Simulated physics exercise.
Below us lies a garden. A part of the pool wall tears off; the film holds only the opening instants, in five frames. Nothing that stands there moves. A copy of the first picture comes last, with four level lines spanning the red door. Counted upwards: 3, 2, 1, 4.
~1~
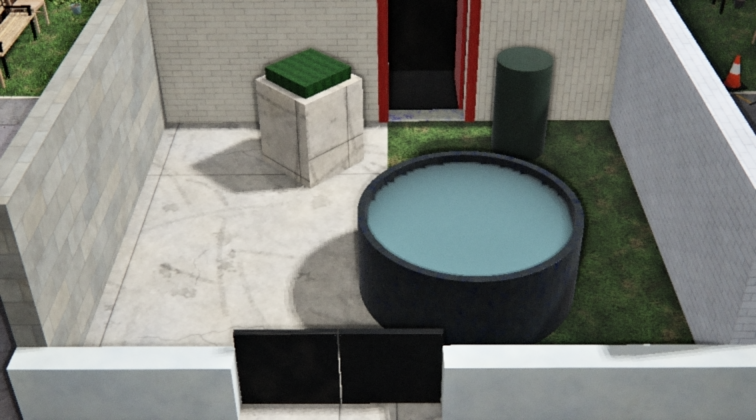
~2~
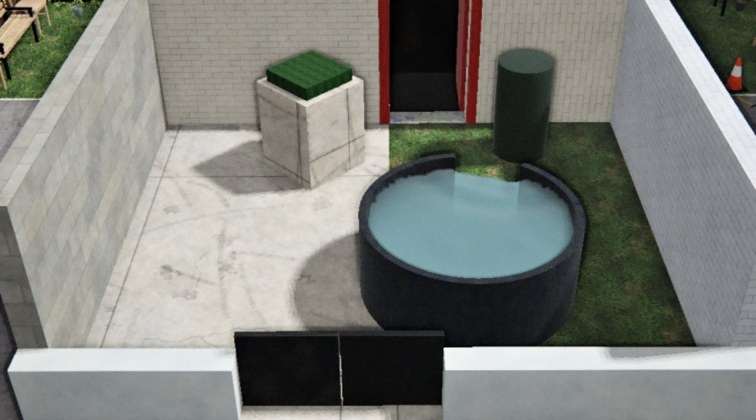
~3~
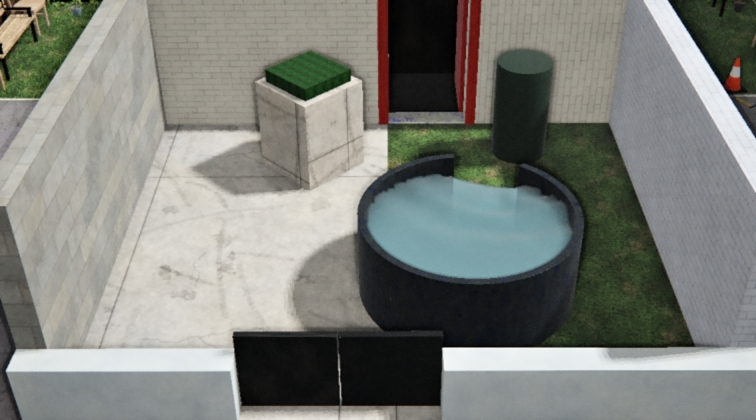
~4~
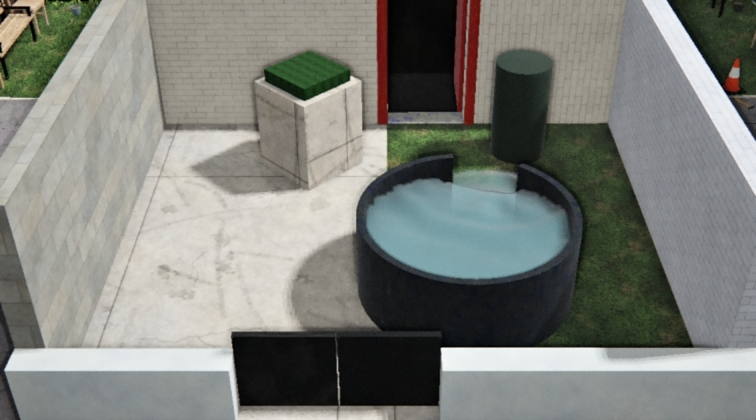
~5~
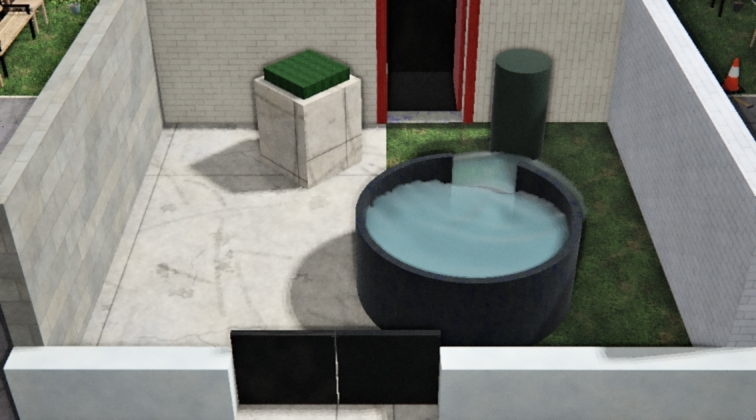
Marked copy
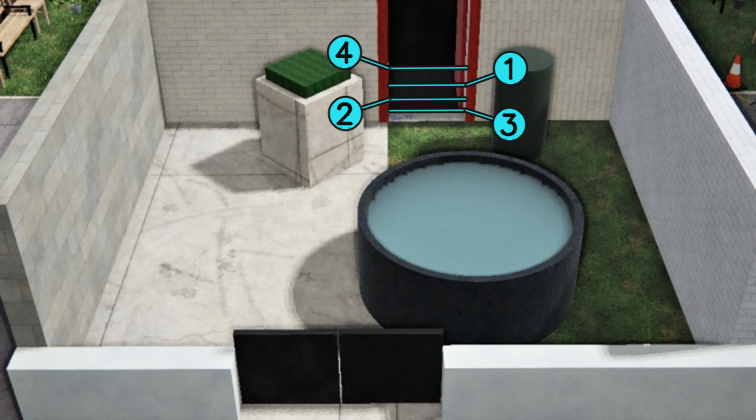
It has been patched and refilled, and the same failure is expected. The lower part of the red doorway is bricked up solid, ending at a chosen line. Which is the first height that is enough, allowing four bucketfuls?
Mark 2 just does it.
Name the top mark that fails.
That would be 3.
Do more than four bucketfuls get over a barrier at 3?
Yes, that goes wrong.
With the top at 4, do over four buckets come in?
No.
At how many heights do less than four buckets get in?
Three.
On the marked copy, 1 at (427, 85); 2 at (427, 99); 3 at (427, 110); 4 at (428, 68); from the bottom up 3, 2, 1, 4.
For mark 1, nothing gets over.
For mark 2, a splash gets over, under a bucket.
For mark 3, about 8 bucketfuls get in.
For mark 4, nothing gets over.
